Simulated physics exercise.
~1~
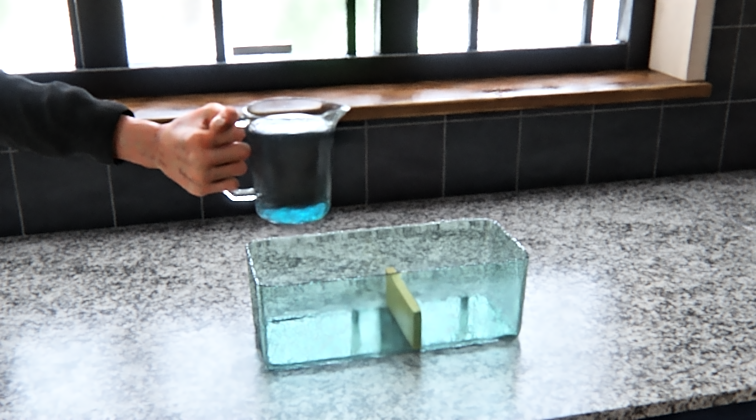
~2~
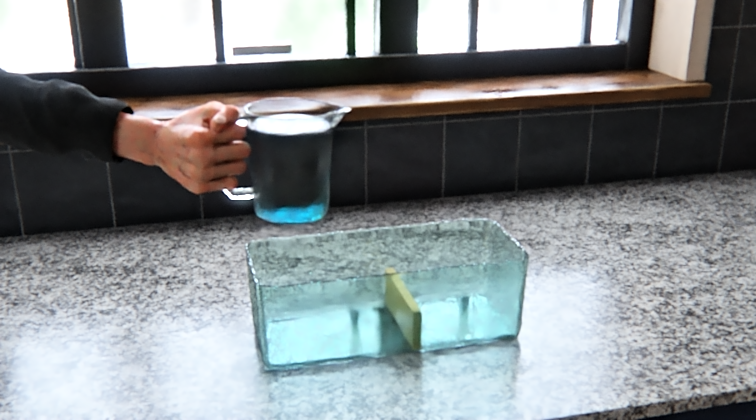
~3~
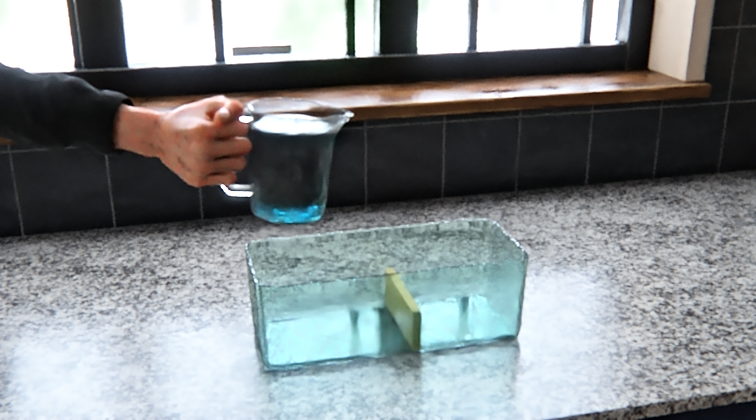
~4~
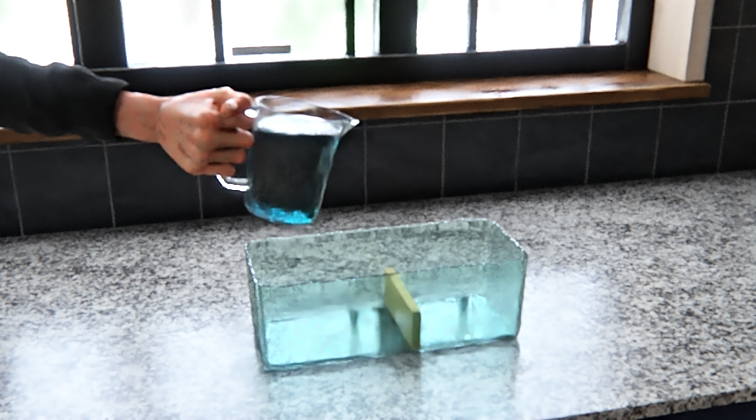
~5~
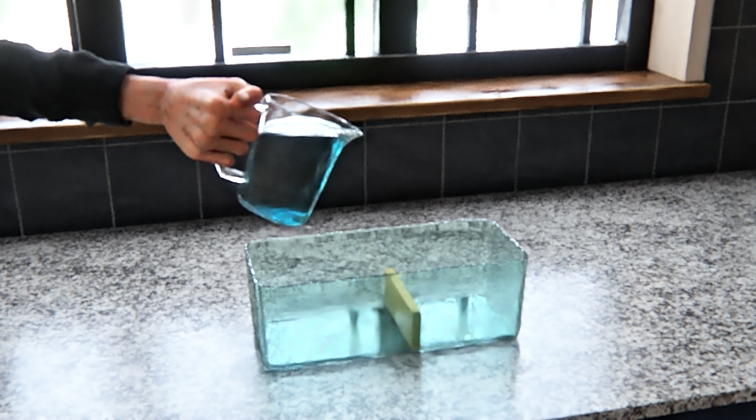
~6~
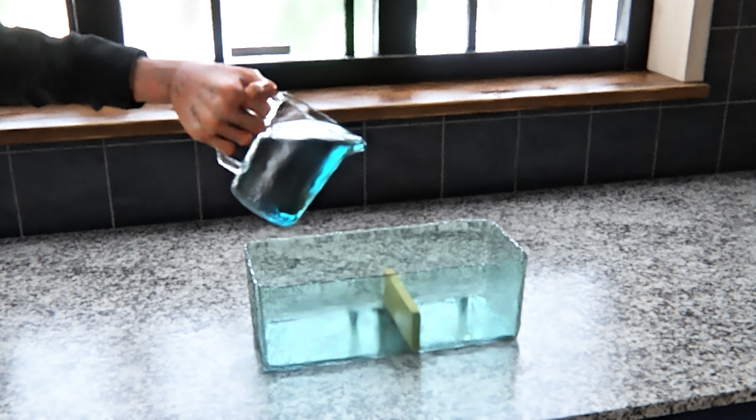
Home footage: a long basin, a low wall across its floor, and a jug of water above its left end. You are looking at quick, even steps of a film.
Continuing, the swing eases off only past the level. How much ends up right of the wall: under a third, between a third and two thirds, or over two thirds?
Under a third.
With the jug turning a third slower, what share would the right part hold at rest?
Near 35 parts in a hundred.
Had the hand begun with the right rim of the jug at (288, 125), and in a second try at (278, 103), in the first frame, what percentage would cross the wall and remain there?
It comes to 5 % the first time and 5 % the second.
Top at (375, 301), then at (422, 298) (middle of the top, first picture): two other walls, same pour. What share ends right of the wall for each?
Try one about 75 %, try two about 10 %.
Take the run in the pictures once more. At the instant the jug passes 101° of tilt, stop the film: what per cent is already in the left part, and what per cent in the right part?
About 10 per cent on the left and 15 on the right.
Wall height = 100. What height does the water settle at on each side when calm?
Left of the wall 40 %, right of the wall 20 %.
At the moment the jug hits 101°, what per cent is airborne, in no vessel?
Roughly 20 percent.
A moment on, the jug is tipped right over and 52 per cent is still to pour, 9 is left of the wall and 17 right of it.
Next, the jug is tipped right over and 7 per cent is still to pour, 63 is left of the wall and 22 right of it.
Then the jug is tipped right over and 0 per cent is still to pour, 71 is left of the wall and 23 right of it.
Later the jug is tipped right over and 0 per cent is still to pour, 72 is left of the wall and 24 right of it.
Finally, 72 per cent lies left of the wall, 24 right of it and 5 outside.
